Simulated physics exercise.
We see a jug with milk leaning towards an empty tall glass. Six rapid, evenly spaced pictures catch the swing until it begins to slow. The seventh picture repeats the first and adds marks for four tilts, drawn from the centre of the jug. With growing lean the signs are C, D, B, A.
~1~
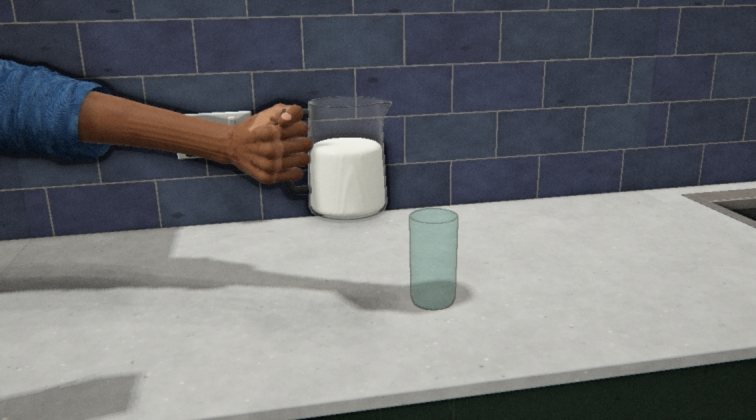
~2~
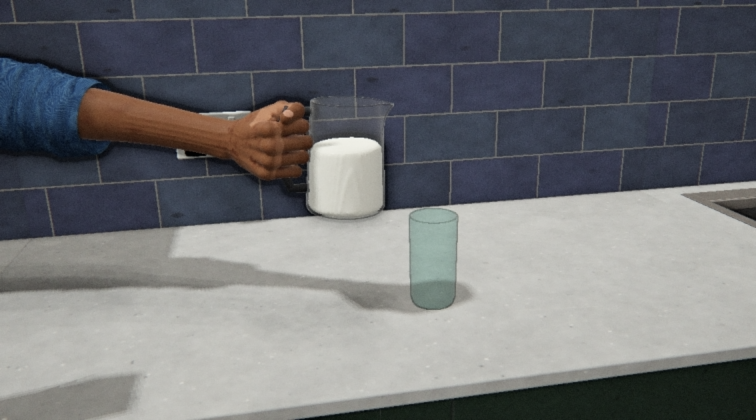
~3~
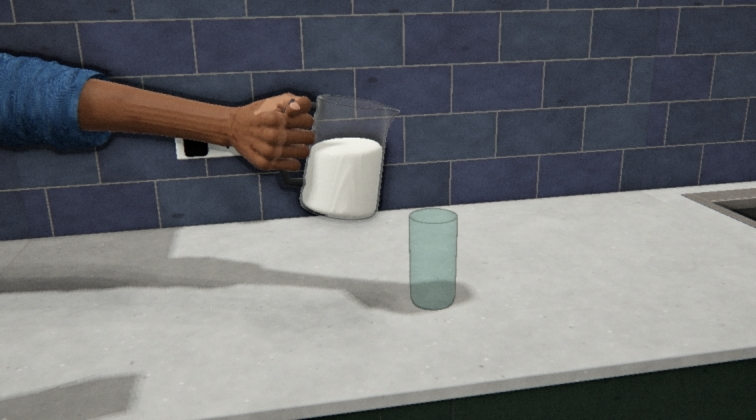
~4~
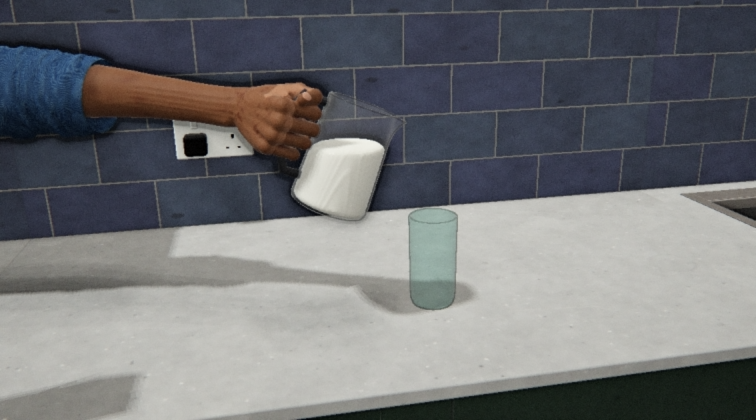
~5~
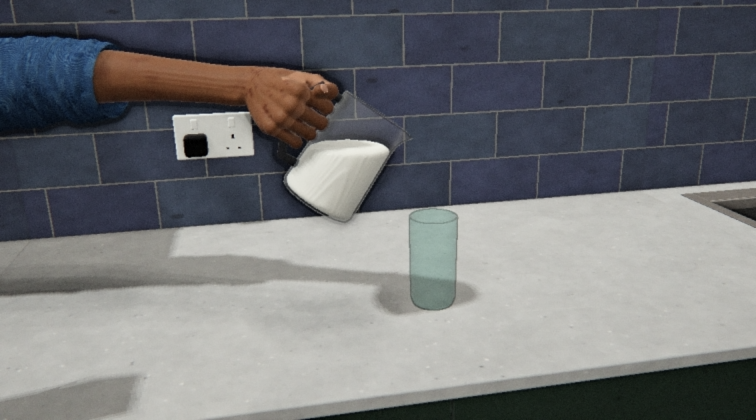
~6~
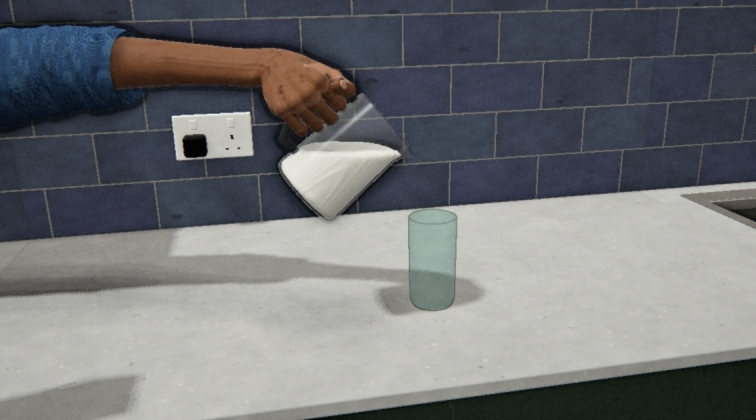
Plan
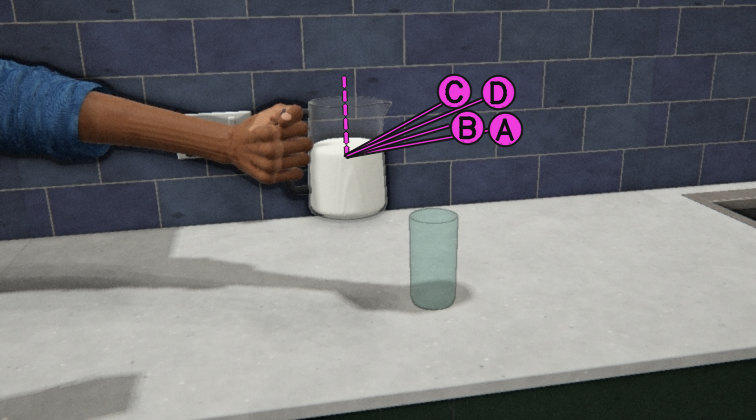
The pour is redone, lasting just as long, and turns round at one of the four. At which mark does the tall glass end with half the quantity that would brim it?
Tilt D does it best.
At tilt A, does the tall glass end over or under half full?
Over half.
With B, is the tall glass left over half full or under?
Over.
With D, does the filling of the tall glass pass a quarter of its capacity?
Yes, clearly.
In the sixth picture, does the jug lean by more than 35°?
Yes.
On the marked copy, A at (488, 130); B at (448, 125); C at (441, 104); D at (482, 99).
Choosing A, the tall glass ends with about 93 % of what it can hold.
Choosing B, the tall glass ends with about 72 % of what it can hold.
Choosing C, the tall glass ends with about 29 % of what it can hold.
Choosing D, the tall glass ends with about 50 % of what it can hold.
